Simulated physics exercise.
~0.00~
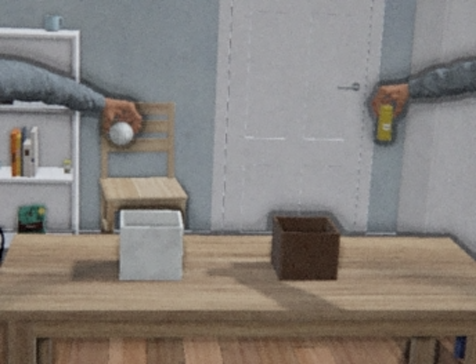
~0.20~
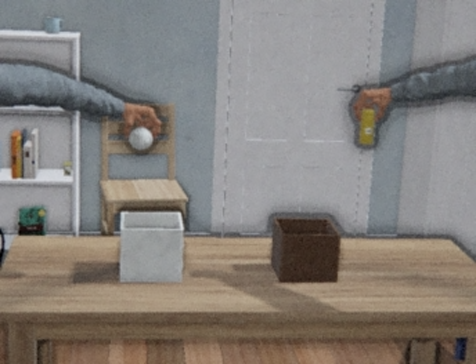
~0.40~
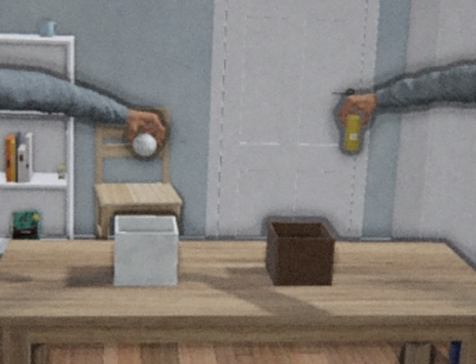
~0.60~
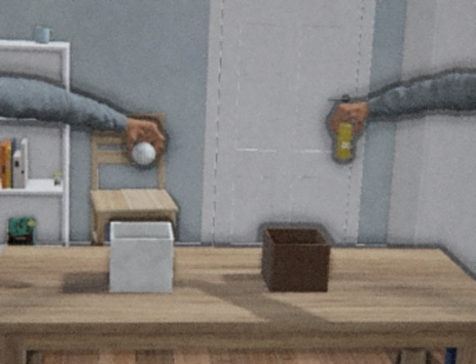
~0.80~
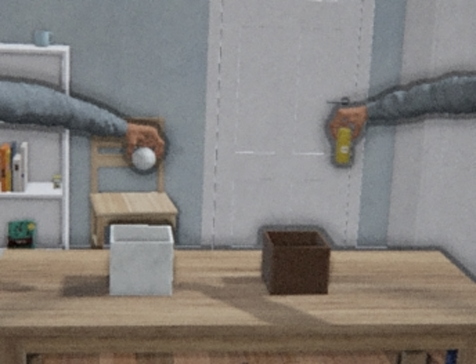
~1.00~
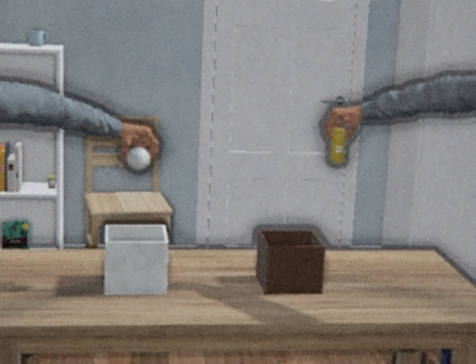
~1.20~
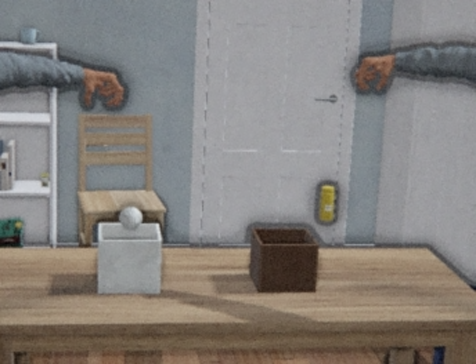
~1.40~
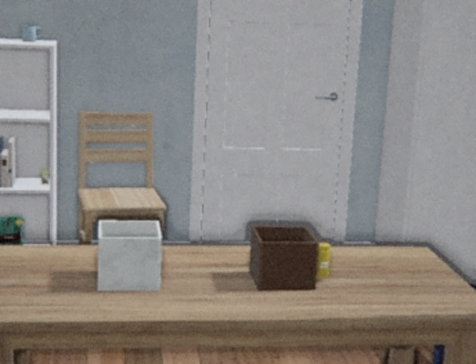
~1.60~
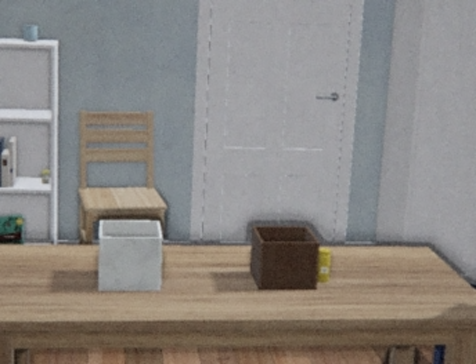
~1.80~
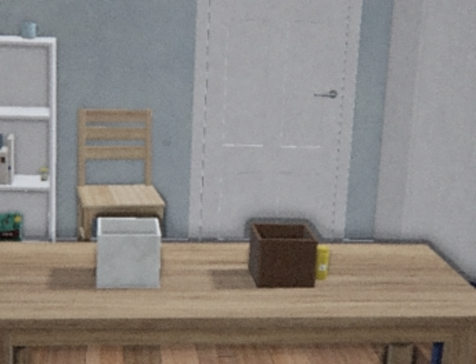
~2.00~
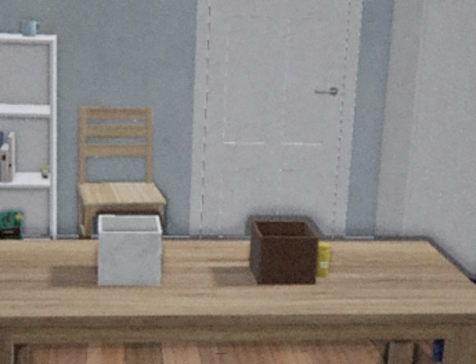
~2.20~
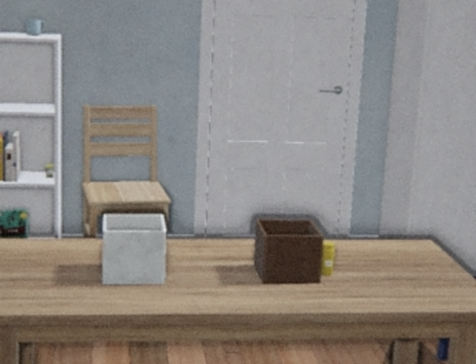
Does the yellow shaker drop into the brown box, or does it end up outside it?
The yellow shaker ends up outside, coming to rest on the table just to the right of the brown box.
